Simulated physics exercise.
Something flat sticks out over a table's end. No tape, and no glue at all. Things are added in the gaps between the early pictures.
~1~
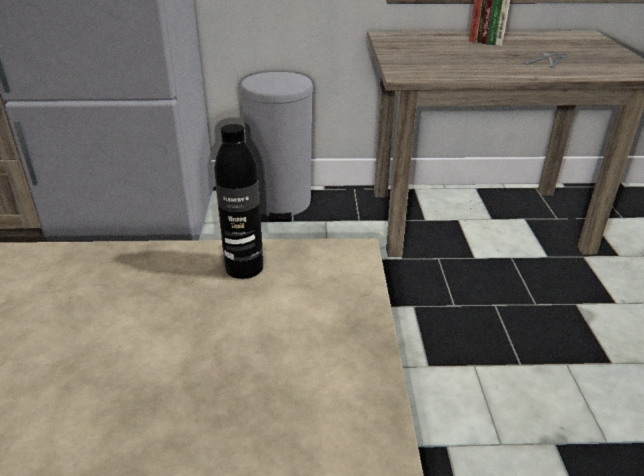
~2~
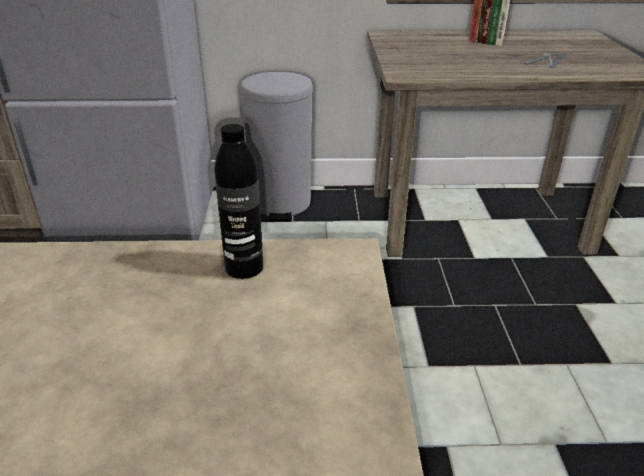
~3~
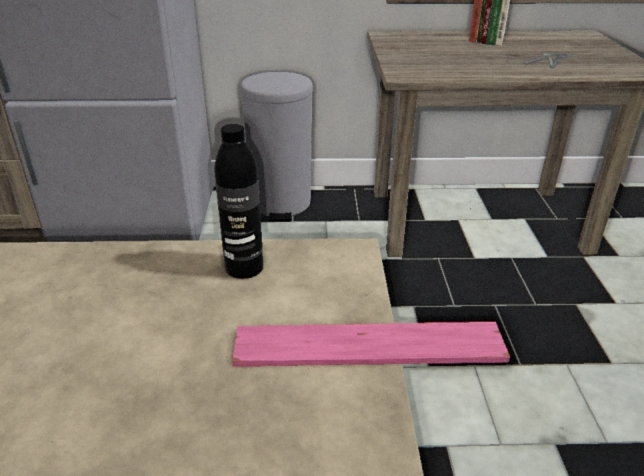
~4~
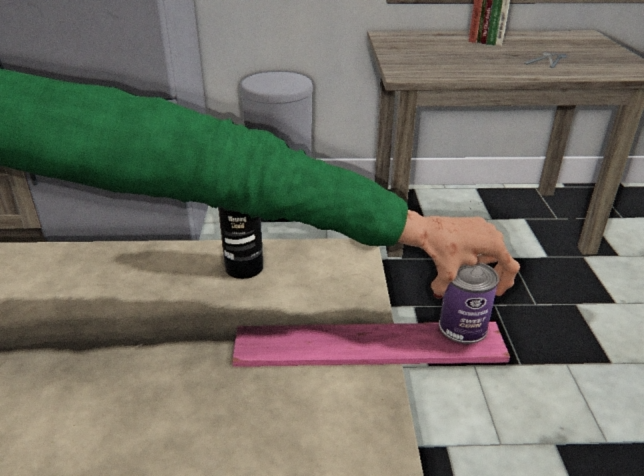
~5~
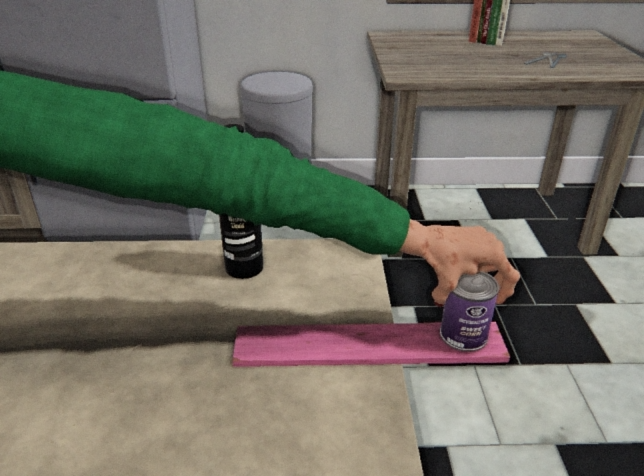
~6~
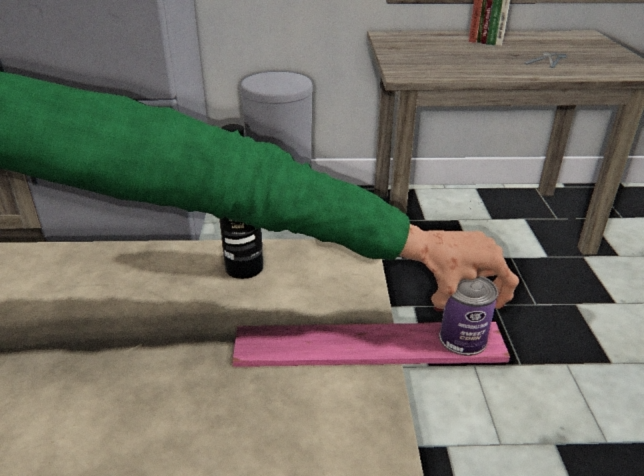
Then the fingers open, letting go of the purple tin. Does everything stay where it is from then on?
No - tumbles off.
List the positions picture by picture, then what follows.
The last thing is not in view yet, in the first frame.
The last thing is not in view yet, in the second frame.
The last thing is not in view yet; pink board (369, 344), in the third frame.
On its way; purple tin (468, 302); pink board (369, 344), in the fourth frame.
On its way; purple tin (468, 310); pink board (369, 344), in the fifth frame.
Set down, still held; purple tin (468, 314); pink board (369, 344), in the sixth frame.
Then, 0.50 s later than the last frame, pink board and purple tin now down on the floor or falling.
Then, 0.70 s later than the last frame, things are still on the move.
When it is over, down on the floor or falling, pink board and purple tin; black bottle as before. The board comes down.
